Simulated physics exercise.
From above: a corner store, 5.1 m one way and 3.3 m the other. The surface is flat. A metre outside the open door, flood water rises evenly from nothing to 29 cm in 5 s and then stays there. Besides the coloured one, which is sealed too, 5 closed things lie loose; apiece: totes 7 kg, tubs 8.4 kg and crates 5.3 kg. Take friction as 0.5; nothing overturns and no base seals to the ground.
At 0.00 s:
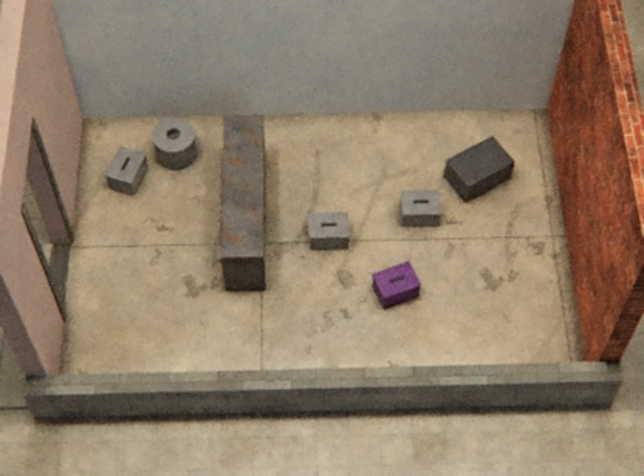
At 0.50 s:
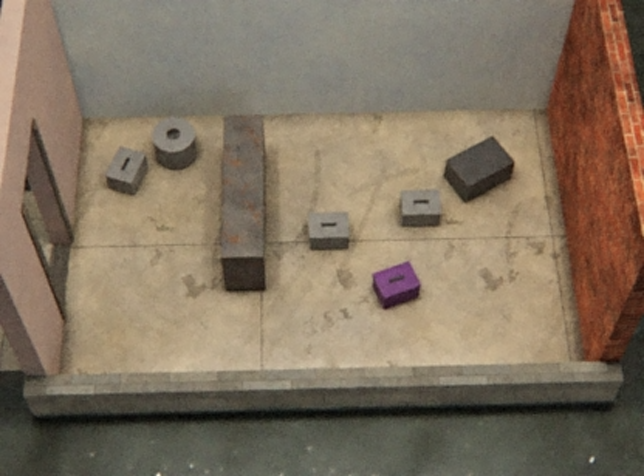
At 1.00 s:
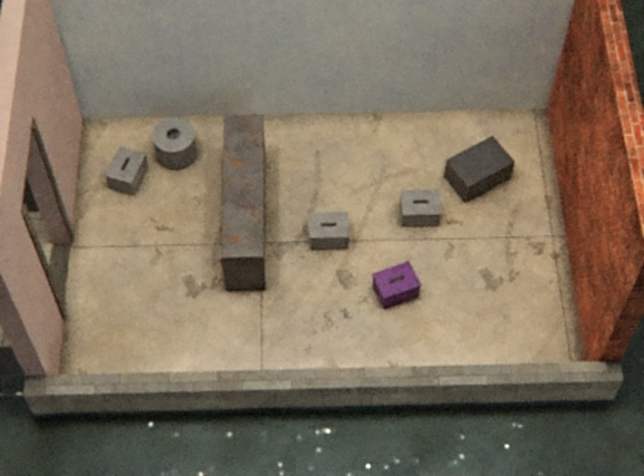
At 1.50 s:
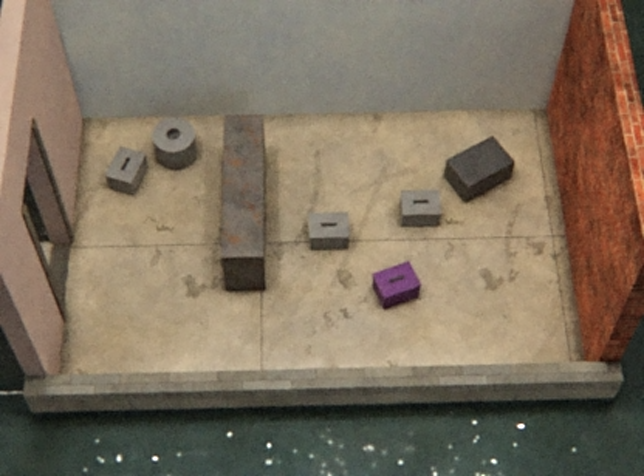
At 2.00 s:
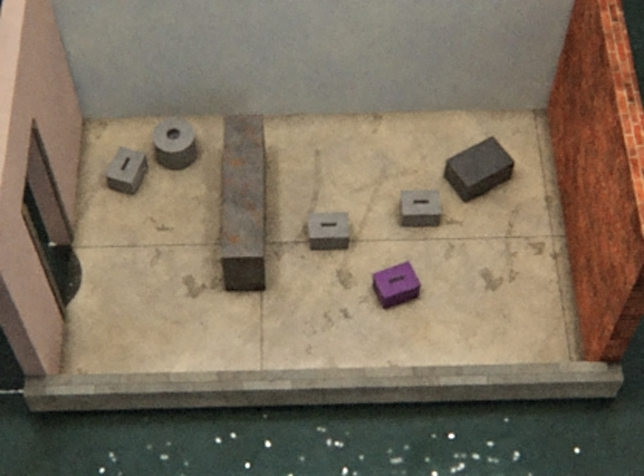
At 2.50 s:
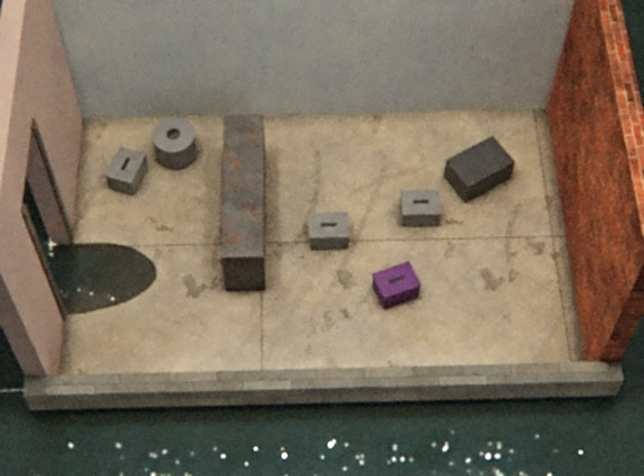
In a small corner store seen from above, dark water gathered outside and then crept in through the left doorway onto the floor, while the purple box and gray containers stayed still.
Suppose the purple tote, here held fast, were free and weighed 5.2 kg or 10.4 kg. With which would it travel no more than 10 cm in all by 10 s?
Verdict: Only the larger load is enough.
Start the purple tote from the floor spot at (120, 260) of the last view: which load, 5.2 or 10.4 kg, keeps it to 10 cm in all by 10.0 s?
Neither holds.
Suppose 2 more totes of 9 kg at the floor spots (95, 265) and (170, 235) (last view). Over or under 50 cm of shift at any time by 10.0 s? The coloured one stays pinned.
In that order: Over, more.
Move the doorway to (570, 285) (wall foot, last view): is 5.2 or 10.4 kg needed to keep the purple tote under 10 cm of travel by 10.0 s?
Then neither load is enough.
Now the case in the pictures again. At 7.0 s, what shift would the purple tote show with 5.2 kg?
Roughly 0 cm.
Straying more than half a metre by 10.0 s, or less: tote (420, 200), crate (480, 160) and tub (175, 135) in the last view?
In that order: Short of it, less, past it.
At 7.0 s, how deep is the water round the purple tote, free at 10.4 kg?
Roughly 3 cm.
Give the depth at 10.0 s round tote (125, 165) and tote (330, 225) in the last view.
Roughly 6 and 3 cm.
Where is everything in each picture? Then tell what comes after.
The first picture shows the purple tote at (397, 279), on the bottom; water covers 0.0 m2; 0 of 6 have shifted.
The second picture shows the purple tote at (397, 279), on the bottom; water covers 0.0 m2; 0 of 6 have shifted.
The third picture shows the purple tote at (397, 279) rests on the ground; 0.0 m2 under water; 0 of 6 have shifted.
The fourth picture shows the purple tote at (397, 279) rests on the ground; 0.0 m2 under water; 0 of 6 have shifted.
The fifth picture shows the purple tote at (397, 279) rests on the ground; water covers 0.0 m2; 0 of 6 have shifted.
The sixth picture shows the purple tote at (397, 279) rests on the ground; water covers 0.5 m2; 0 of 6 have shifted.
After 3.5 s the purple tote would be 0 cm from its start with 5.2 kg and 0 cm from its start with 10.4 kg; 0 cm of water round it then.
After 4.5 s the purple tote would be 0 cm from its start with 5.2 kg and 0 cm from its start with 10.4 kg; 0 cm of water round it then.
After 7.0 s the purple tote would be 2 cm from its start with 5.2 kg and 0 cm from its start with 10.4 kg; 3 cm of water round it then.
After 10.0 s the purple tote would be 33 cm from its start with 5.2 kg and 0 cm from its start with 10.4 kg; 4 cm of water round it then.
